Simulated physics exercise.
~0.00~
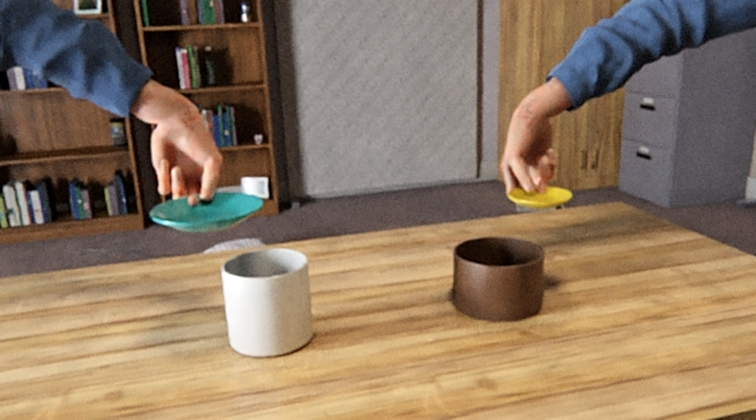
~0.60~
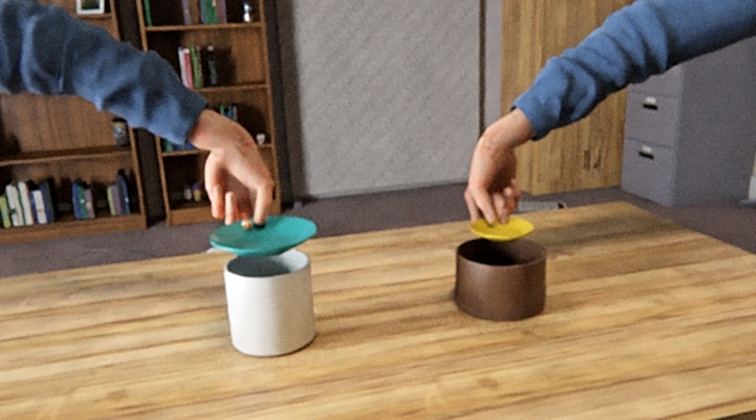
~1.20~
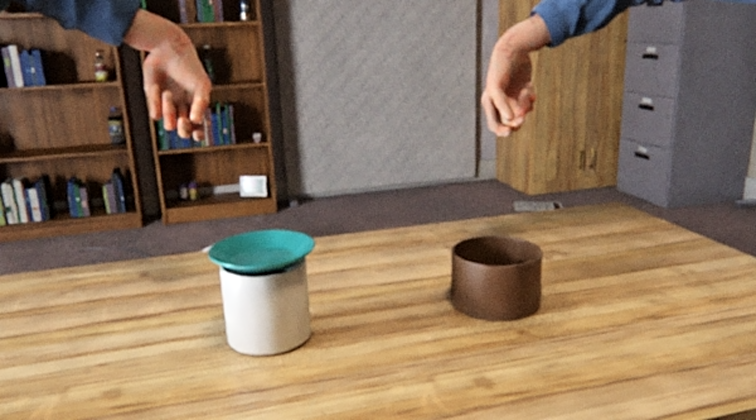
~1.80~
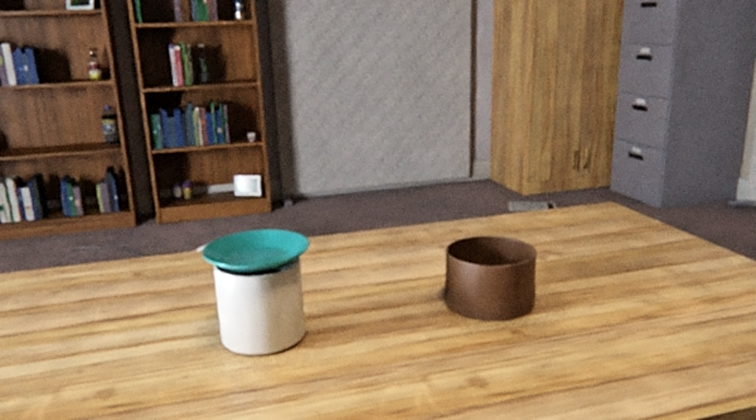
A turquoise plate and a smaller yellow plate are lowered by two hands in blue sleeves over a wooden table, seen from slightly above by a gently swaying camera in a room with bookshelves and a grey filing cabinet. The turquoise plate moves right and down towards a white mug on the left, while the yellow one moves left and down towards a wide brown cup on the right. Both hands let go and draw back upwards. The turquoise plate settles on the white rim like a lid, while the yellow plate drops inside the brown cup, out of sight. Finally the hands are gone, and both containers stand where they were.
